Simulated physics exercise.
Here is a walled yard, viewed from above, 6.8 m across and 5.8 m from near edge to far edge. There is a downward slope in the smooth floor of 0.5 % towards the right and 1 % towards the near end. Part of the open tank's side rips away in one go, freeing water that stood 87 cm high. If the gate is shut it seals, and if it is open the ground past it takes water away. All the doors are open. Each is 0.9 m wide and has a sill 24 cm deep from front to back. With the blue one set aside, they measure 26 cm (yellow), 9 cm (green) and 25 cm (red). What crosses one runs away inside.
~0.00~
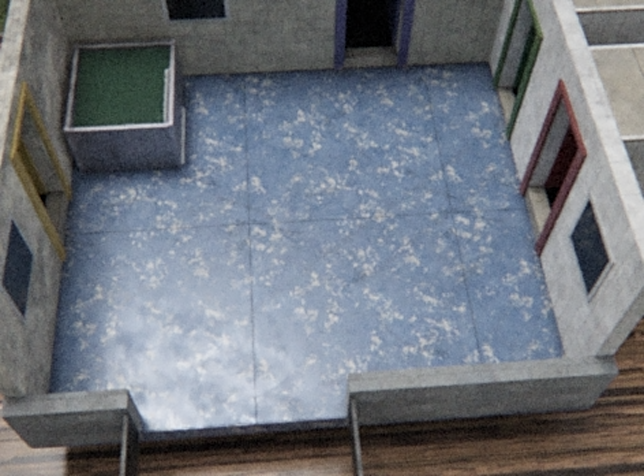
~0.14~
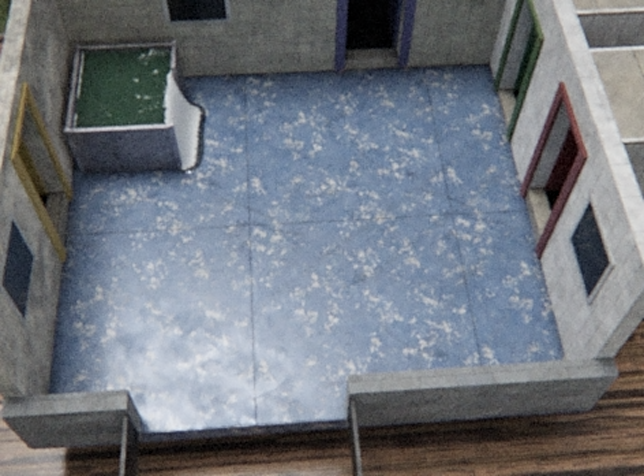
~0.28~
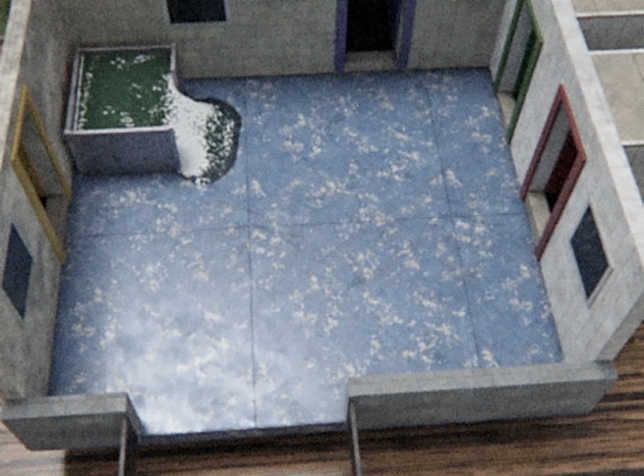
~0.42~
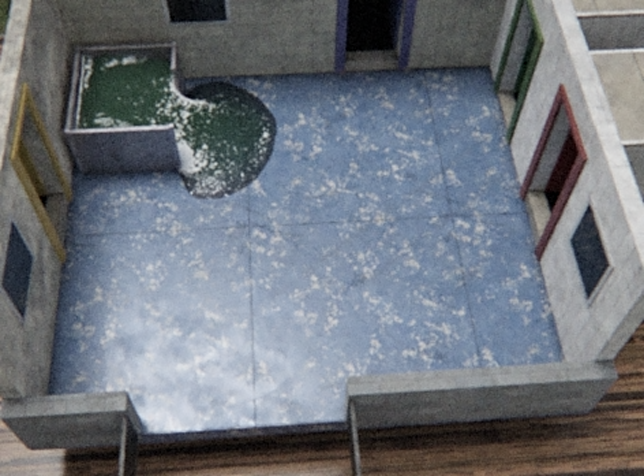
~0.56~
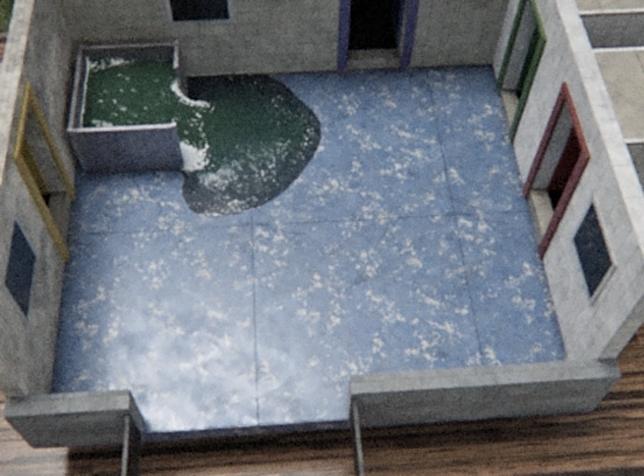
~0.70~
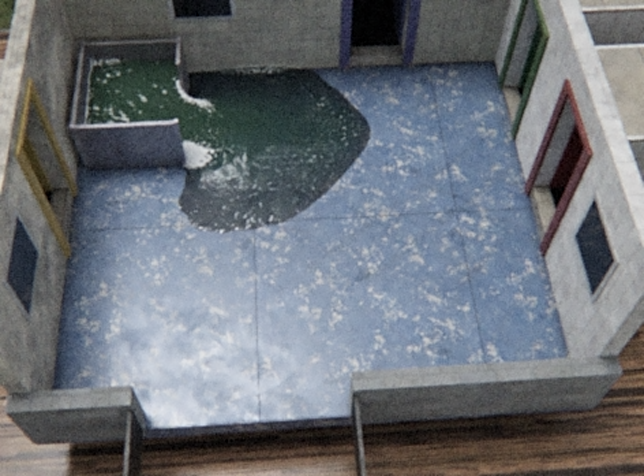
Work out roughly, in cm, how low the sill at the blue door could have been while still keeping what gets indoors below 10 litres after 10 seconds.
No lower than about 6.5 cm.
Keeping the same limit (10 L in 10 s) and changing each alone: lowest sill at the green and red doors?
Close to 23 cm (green) and close to 16 cm (red).
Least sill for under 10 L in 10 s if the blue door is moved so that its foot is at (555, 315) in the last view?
You'd want it roughly 13.5 cm high.
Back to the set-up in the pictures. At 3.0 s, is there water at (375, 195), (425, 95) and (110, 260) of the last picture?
One by one: Drenched, drenched, clear.
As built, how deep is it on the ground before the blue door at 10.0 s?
The depth there is around 2.5 cm.
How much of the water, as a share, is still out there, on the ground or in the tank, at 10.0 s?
Something like 82 per cent of it remains.
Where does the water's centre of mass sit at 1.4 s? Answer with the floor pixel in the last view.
I'd put it close to (240, 135).
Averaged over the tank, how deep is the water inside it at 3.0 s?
It averages close to 18 centimetres.
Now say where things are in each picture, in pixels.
The first frame shows still water, 87 cm deep, in the open tank at (123, 88); the blue door at (374, 21) is dry.
In the second frame, the front is at (201, 121), 0.3 m from the gap at (176, 122); 0.3 m2 of floor is wet, 87 cm left at the back.
In the third frame, the gap is at (176, 127), the front 0.9 m out at (235, 134); the back of the open tank holds 78 cm.
In the fourth frame, the gap is at (177, 128), the front 1.4 m out at (270, 143); the back of the open tank holds 76 cm.
In the fifth frame, the front is at (315, 143), 2.1 m from the gap at (179, 127); 4.5 m2 of floor is wet, 70 cm left at the back.
In the sixth frame, the front is at (363, 140), 2.8 m from the gap at (181, 124); 6.7 m2 of floor is wet, 63 cm left at the back; 1.0 m in a straight line remain to the blue door at (380, 20).
After 1.4 s water covers 45 % of the floor, deepest (32 cm) near (197, 142); 10 cm at the blue door, 0 litres in over its 21 cm sill.
After 3.0 s water covers 65 % of the floor, deepest (36 cm) near (568, 384); 7 cm at the blue door, 0 litres in over its 21 cm sill.
After 10.0 s water covers 90 % of the floor, deepest (12 cm) near (568, 384); 2 cm at the blue door, 0 litres in over its 21 cm sill.
At the blue door as built, the water arrived by 1.1 s and peaked near 12 cm at 1.8 s.
With a sill of 5 cm, 17 litres would have come in within the 10 s; with 7 cm, 7 litres. So under 10 litres takes about 6.5 cm.
